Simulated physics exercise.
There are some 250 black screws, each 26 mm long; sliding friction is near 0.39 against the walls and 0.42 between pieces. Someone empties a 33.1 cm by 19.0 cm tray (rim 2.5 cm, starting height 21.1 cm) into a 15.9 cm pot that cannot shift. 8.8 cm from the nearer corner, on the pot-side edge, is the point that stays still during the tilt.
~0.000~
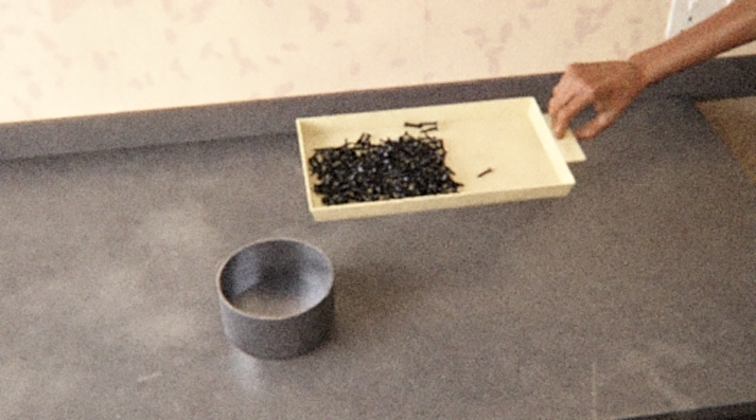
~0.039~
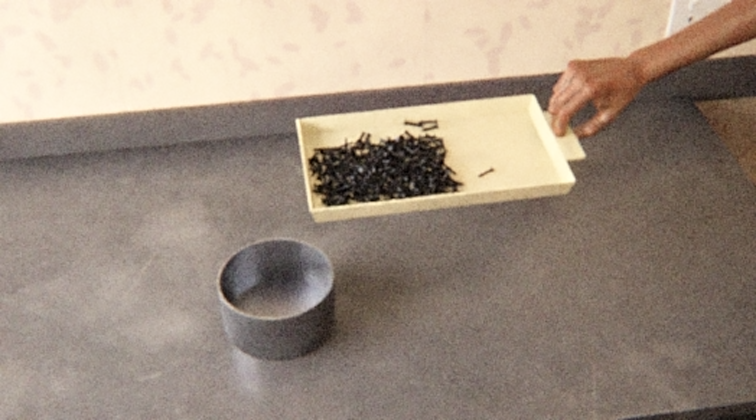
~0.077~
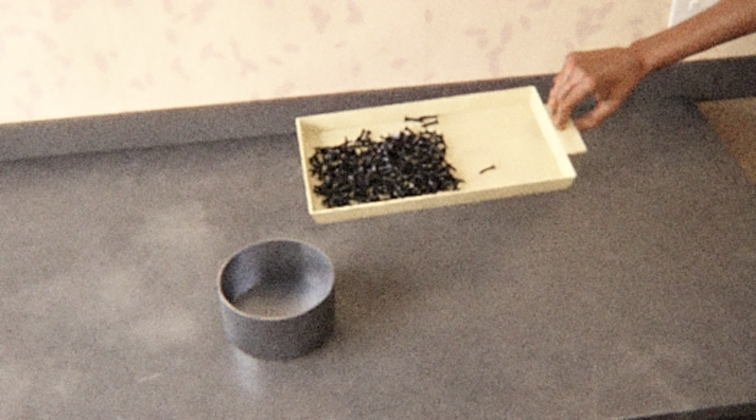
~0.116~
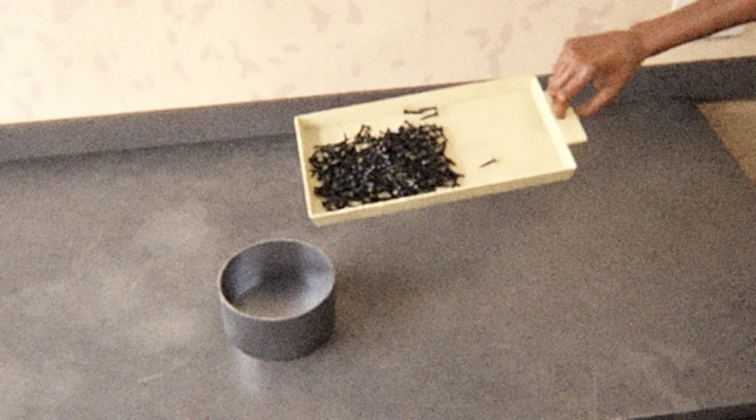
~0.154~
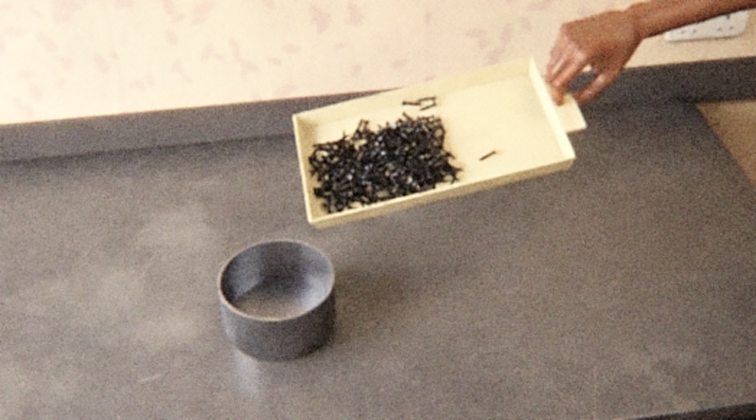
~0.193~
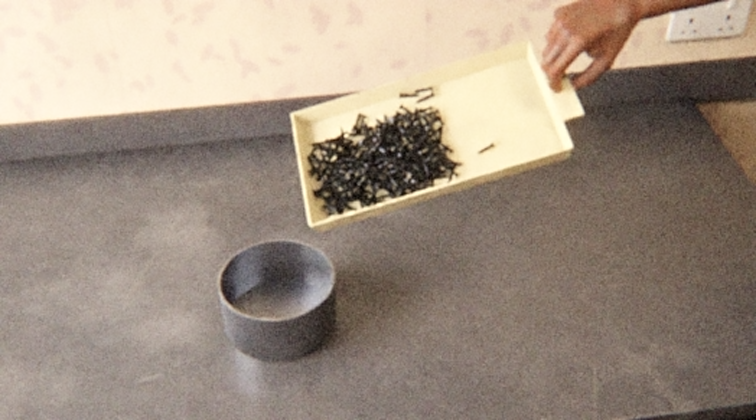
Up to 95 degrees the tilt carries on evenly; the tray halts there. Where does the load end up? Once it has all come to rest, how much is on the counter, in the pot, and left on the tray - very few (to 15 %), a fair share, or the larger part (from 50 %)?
After it settles. Counter - a fair share, pot - the larger part, left on the tray - very few.
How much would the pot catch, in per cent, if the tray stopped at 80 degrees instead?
I'd put it at close to 60 per cent.
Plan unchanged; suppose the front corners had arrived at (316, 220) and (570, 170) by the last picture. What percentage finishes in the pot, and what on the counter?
You'd end with pot at 35 and counter at 65.
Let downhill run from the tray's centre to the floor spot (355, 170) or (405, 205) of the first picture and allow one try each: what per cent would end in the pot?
Estimate: Some 60 % and some 30 % respectively.
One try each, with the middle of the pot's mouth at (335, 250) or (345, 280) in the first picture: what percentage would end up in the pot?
Spot one: Some 15 per cent; spot two: Some 65 per cent.
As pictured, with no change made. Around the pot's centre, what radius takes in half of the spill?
I'd say around 12 centimetres.
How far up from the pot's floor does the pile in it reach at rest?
Height: Approx. 3.5 cm.
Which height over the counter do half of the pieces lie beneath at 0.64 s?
Roughly 20 cm above the counter.
After 0.46 s, tilt 57 degrees; the tray holds 100 %, the pot 0 %.
After 0.64 s, tilt 83 degrees; the tray holds 80 %, the pot 0 %.
Then, at 0.93 s, tilt 95 degrees; the tray holds 0 %, the pot 75 %.
By 2.1 s all is still; counter 25 %, pot 75 %, tray 0 %.
